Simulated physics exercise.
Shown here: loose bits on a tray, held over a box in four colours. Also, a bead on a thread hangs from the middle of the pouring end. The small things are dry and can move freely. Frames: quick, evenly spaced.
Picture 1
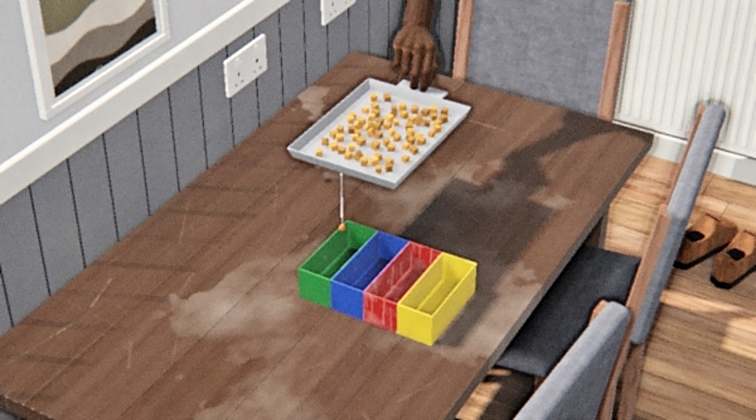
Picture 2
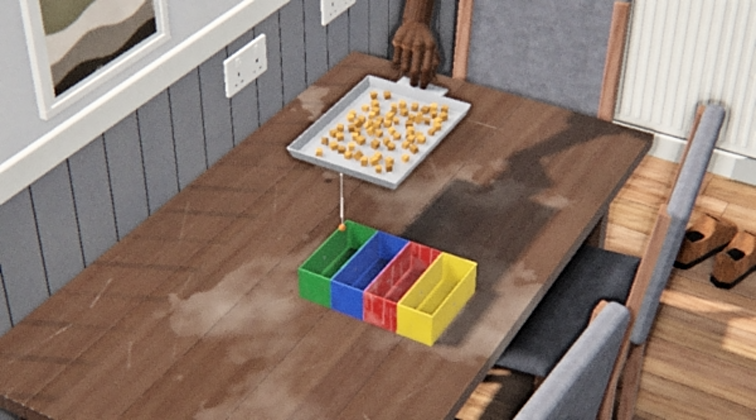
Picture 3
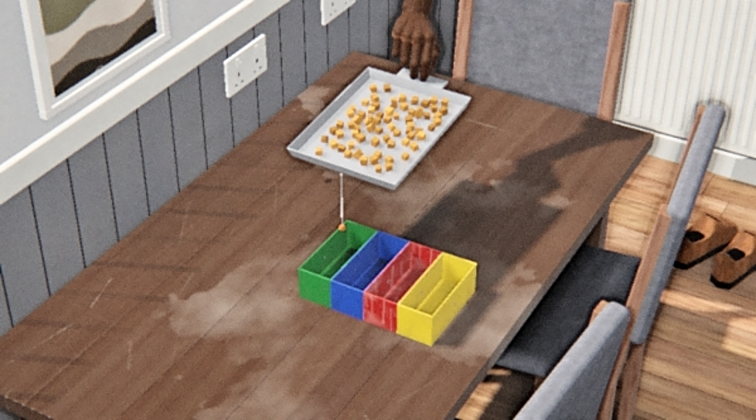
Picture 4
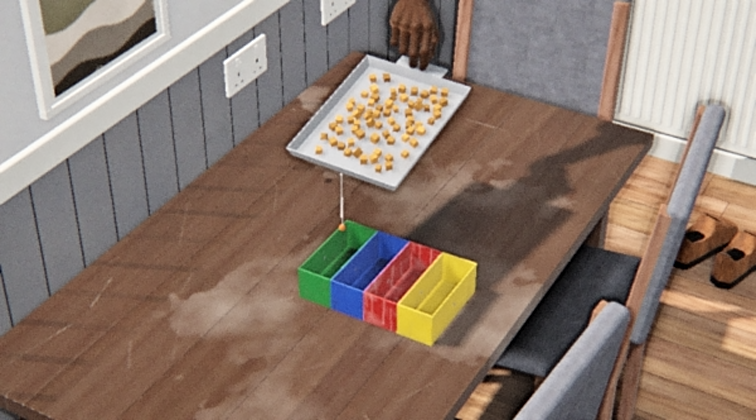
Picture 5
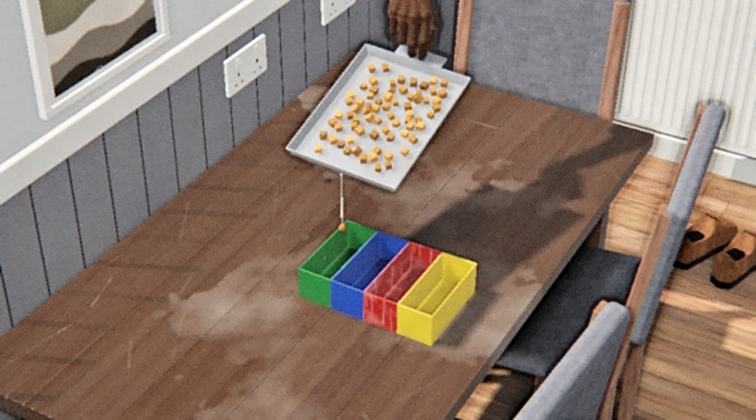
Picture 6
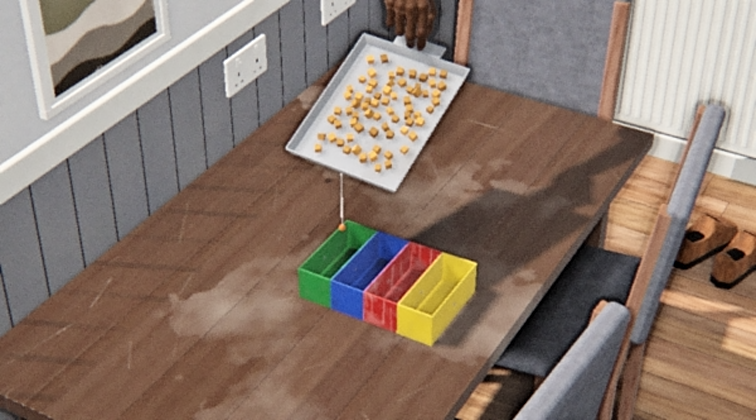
A hand slowly raises the far end of a tray of croutons near four coloured compartments.
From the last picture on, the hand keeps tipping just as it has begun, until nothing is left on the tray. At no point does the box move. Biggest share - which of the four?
Blue.
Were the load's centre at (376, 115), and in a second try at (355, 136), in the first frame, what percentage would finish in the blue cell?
Some 40 and then some 40 per cent.
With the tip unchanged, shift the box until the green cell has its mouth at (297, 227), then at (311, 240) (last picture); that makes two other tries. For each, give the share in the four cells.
Roughly 90 per cent, and 100 per cent.
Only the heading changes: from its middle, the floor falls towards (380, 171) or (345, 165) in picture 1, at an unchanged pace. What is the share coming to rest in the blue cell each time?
Near 70 % and, after that, 20 %.
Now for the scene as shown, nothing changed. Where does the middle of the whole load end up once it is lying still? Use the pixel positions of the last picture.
Roughly pixel (357, 292).
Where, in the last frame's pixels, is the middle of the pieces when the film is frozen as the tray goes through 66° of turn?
Near (366, 164).
Soon, tray tipped steeply; nearly all on the tray; a stray few falling or outside the box.
A while on, tray tipped past a quarter turn; about a third on the tray; about a quarter in the blue cell; a small part in the red cell; a small part in the green cell; about a quarter falling or outside the box.
Towards the end, tray tipped past a quarter turn; about half in the blue cell; about a quarter in the green cell; about a quarter in the red cell; a small part falling or outside the box.
Finally, tray tipped past a quarter turn; about half in the blue cell; about a quarter in the green cell; about a quarter in the red cell; none in the yellow cell; a small part outside the box.
